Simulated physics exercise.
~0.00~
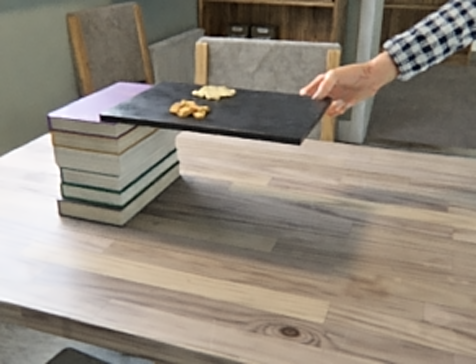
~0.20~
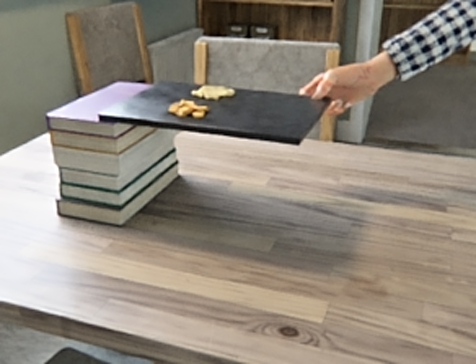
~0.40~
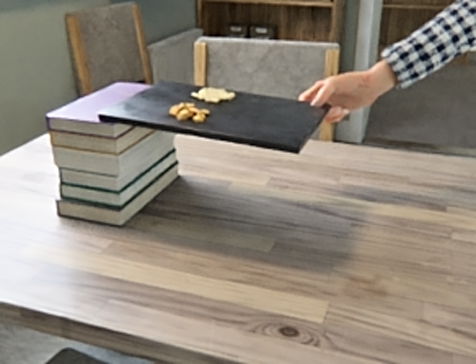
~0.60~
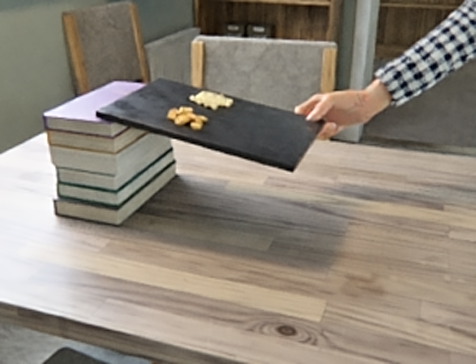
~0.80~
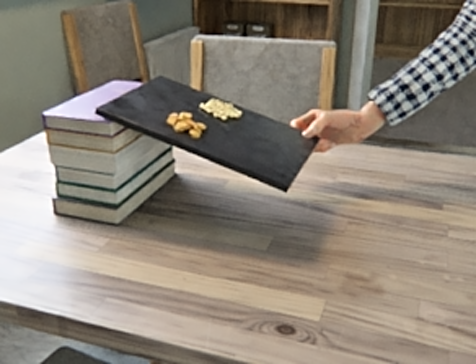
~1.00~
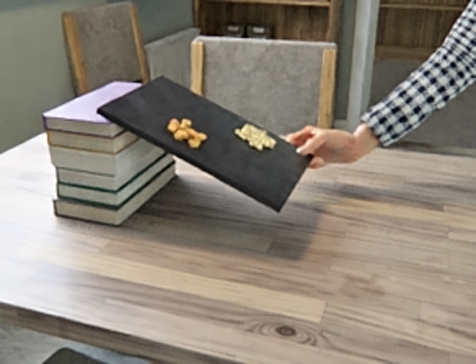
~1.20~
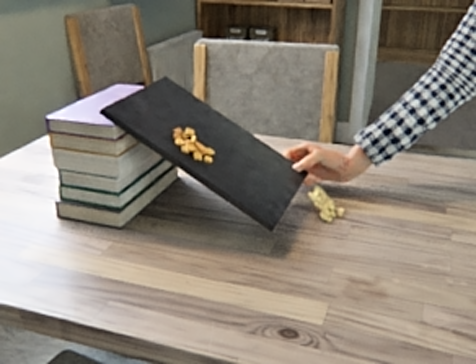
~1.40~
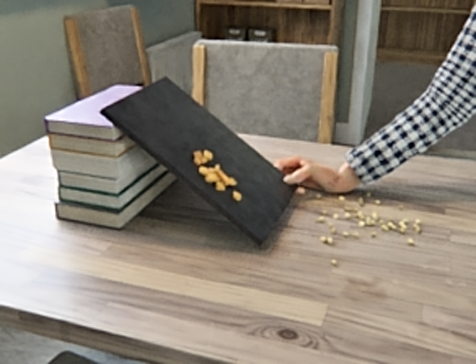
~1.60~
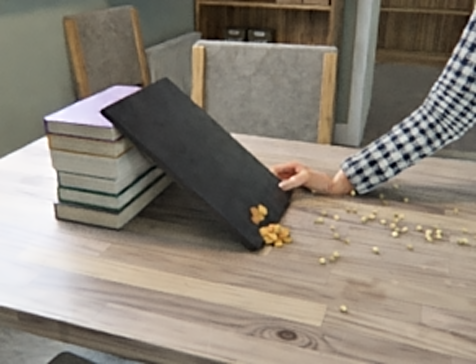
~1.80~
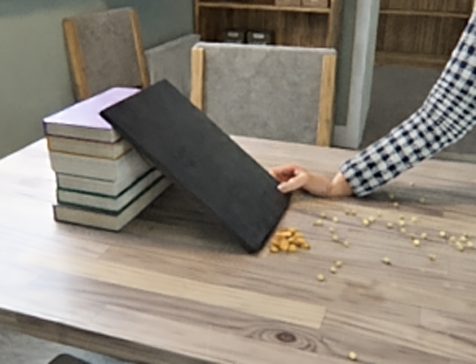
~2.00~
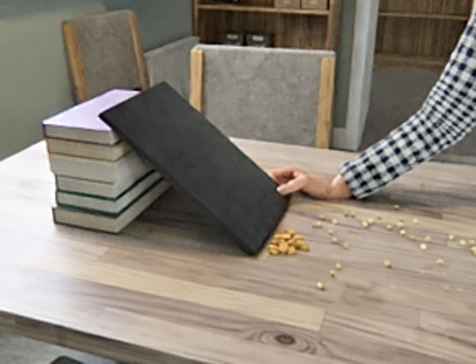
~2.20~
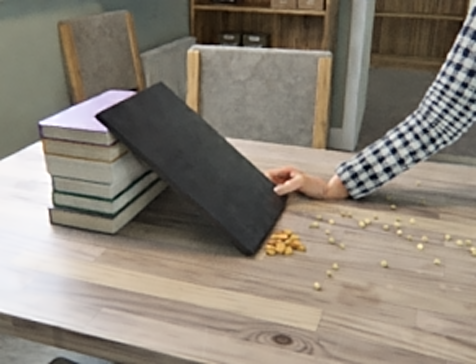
A hand in a checked sleeve lowered one end of a black board propped on stacked books; the pale pieces slid off first and scattered right across the table, then the orange-brown ones slid down and settled in a pile at its foot.
